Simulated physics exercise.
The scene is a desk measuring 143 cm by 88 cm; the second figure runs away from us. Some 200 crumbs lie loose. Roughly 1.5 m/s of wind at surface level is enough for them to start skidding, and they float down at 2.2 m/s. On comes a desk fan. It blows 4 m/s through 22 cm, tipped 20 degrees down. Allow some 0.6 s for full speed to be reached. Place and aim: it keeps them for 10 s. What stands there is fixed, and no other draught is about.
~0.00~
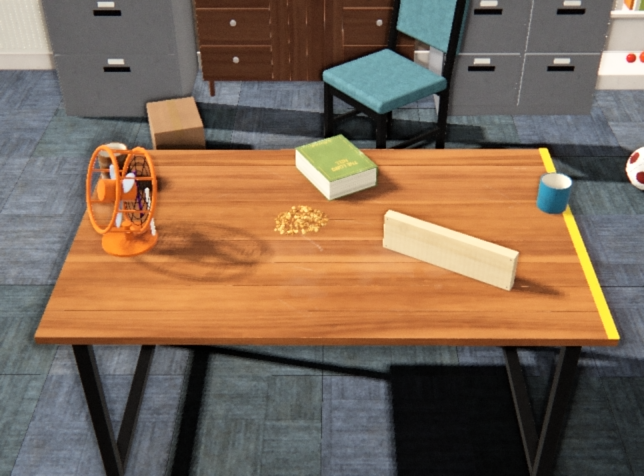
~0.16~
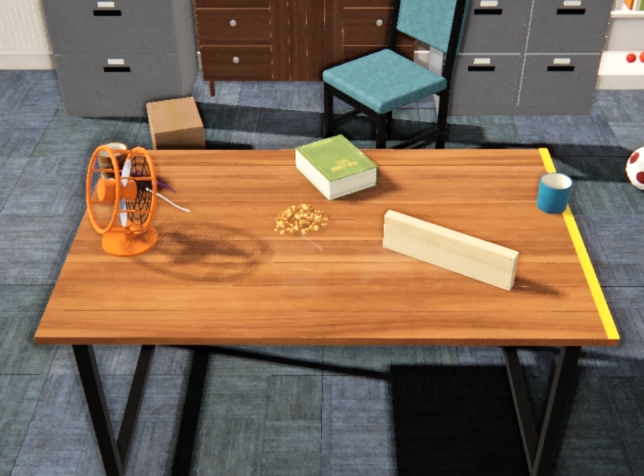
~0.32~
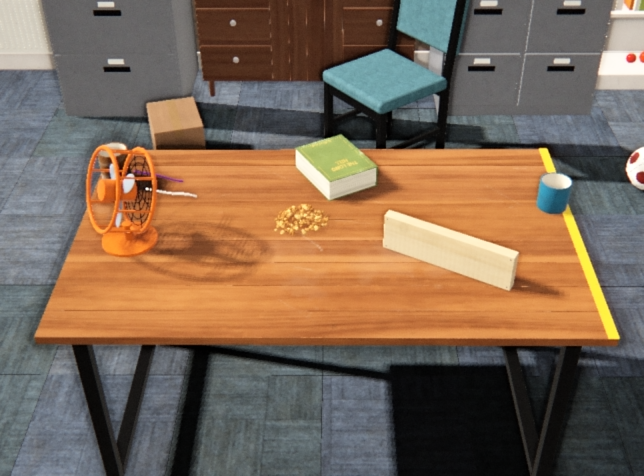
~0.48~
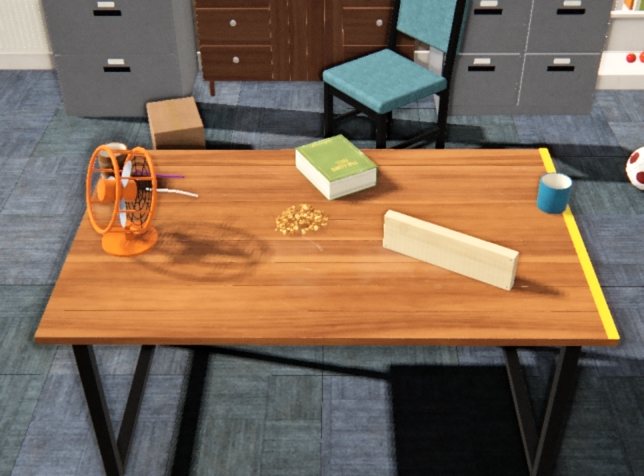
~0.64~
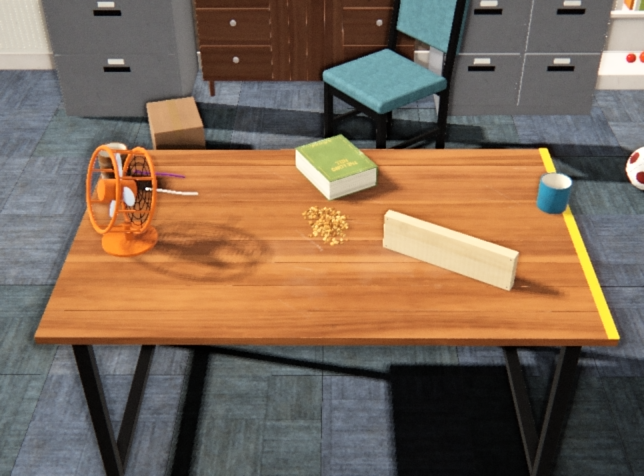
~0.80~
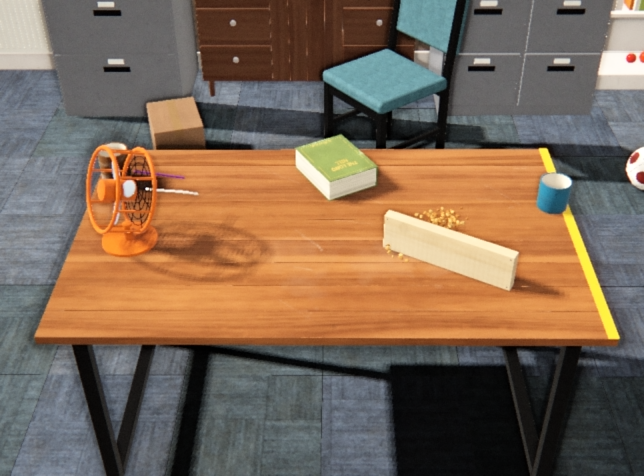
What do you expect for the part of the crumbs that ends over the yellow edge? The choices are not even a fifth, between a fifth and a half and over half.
In the end the majority sit past the yellow edge.
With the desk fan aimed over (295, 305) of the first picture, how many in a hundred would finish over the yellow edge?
10 %.
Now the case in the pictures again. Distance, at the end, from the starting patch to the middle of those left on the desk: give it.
55 cm.
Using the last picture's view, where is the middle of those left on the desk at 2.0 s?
Centre point: About (507, 252) px.
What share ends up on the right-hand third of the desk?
Around 25 per cent.
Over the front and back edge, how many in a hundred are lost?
About 0 % front, about 0 % back.
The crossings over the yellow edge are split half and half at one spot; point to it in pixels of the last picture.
Median crossing point, approx. (581, 239).
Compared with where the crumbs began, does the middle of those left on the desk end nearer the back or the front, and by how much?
I'd say toward the front edge, by something like 15 centimetres.
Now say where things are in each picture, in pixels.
In the first frame, the middle of the crumbs is near (299, 221), none has stirred yet and the mouth of the desk fan is at (121, 190).
In the second frame, the middle of the crumbs is near (300, 218), none has stirred yet and the yellow edge is centred on (578, 230).
In the third frame, the middle of the crumbs is near (300, 218), none has stirred yet, the top of a book is at (336, 157) and the top of a board is at (450, 233).
In the fourth frame, the middle of the crumbs is near (300, 218) and none has stirred yet.
In the fifth frame, the middle of the crumbs is near (328, 223), the farthest in sight from the desk fan is at (348, 217) and about 95 % have left their places.
In the sixth frame, the middle of the crumbs is near (431, 229), the farthest in sight from the desk fan is at (467, 220) and all have left their places.
After 2.0 s, 45 % are on the move or not yet settled, 56 % are over the yellow edge; the middle of those still in play is near (516, 252).
After 3.2 s, 38 % are on the move or not yet settled, 62 % are over the yellow edge; the middle of those still in play is near (503, 251).
After 5.5 s, 31 % are on the move or not yet settled, 67 % are over the yellow edge; the middle of those still in play is near (495, 255).
After 10.0 s, at the end, 72 % are over the yellow edge; the middle of those still in play is near (493, 254).
